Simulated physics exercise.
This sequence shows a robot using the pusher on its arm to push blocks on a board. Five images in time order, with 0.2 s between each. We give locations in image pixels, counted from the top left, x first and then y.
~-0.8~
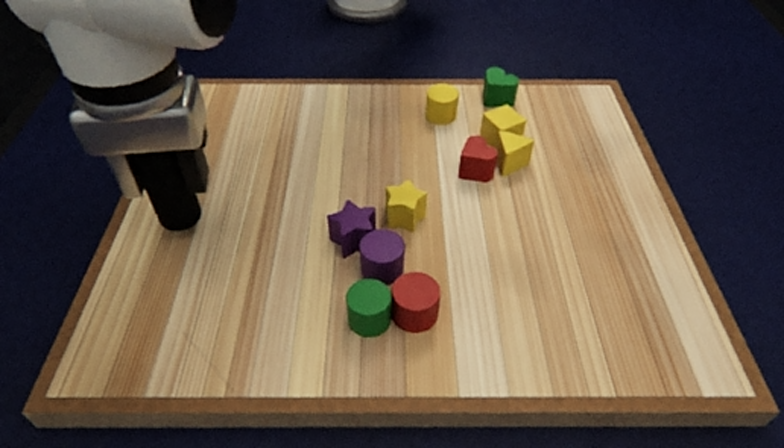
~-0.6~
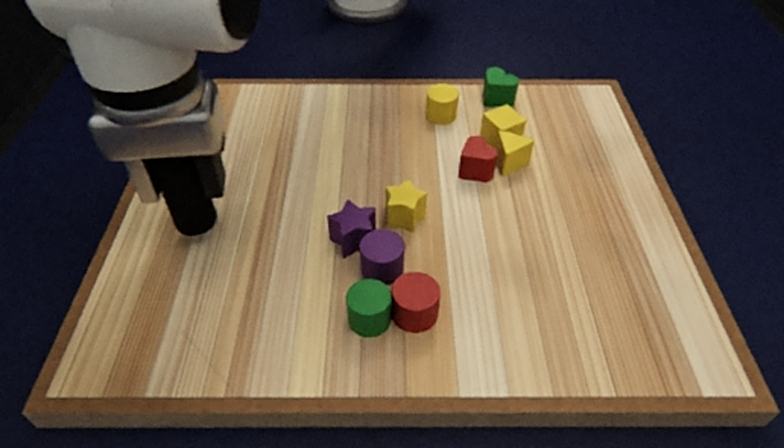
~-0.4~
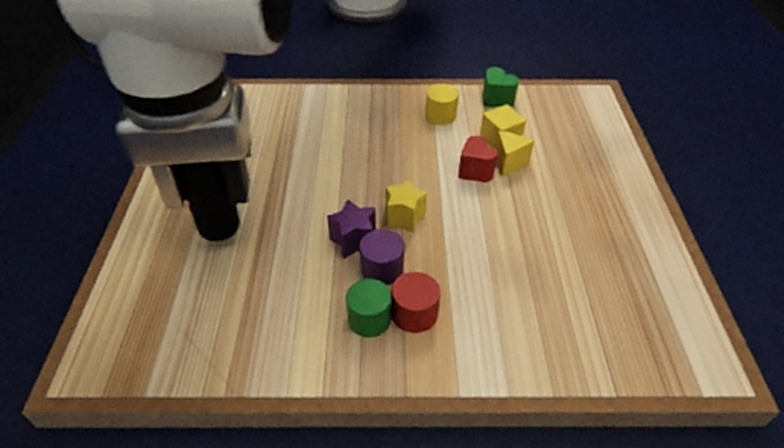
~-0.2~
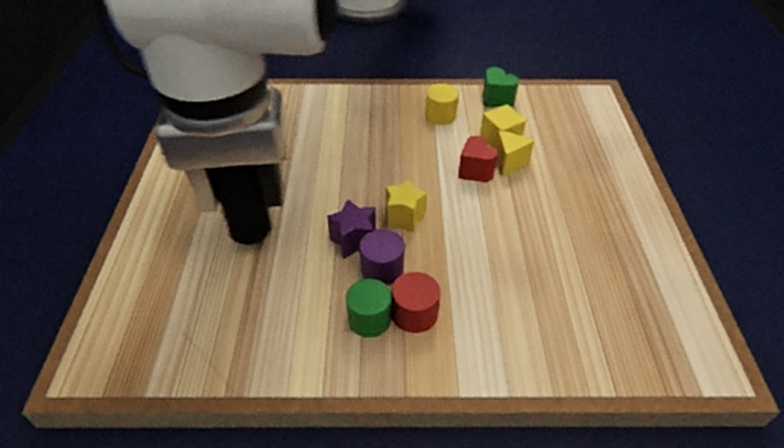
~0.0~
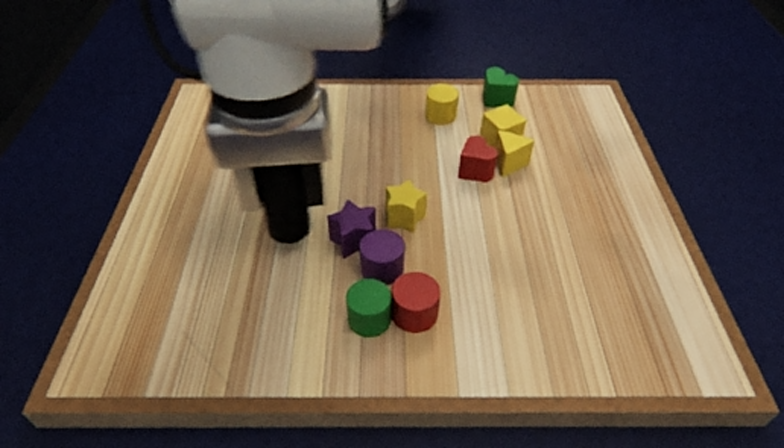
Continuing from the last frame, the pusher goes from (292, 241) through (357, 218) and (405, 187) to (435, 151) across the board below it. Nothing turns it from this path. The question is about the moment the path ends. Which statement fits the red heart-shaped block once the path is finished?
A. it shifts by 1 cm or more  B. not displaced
I choose B.
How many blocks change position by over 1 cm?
Blocks that move over 1 cm: Two.
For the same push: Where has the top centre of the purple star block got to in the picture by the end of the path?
Close to (398, 210).
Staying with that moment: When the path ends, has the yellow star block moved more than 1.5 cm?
It seems so.
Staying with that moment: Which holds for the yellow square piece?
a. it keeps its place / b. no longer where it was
My pick is a.
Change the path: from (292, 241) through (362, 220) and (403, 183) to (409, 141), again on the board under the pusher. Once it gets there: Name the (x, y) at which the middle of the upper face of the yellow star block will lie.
At roughly (428, 190).
What follows on the original path. One third of the way, pusher at (356, 207); purple star block at (392, 212), turned 45° clockwise; yellow star block at (417, 192), turned 30° anticlockwise.
Two thirds of the way, pusher at (406, 175); purple star block at (398, 210), turned 80° clockwise; yellow star block at (426, 192), turned 45° anticlockwise.
At the end, pusher at (435, 140); purple star block at (398, 210), turned 80° clockwise; yellow star block at (426, 192), turned 45° anticlockwise; red heart-shaped block in place; yellow square piece in place.
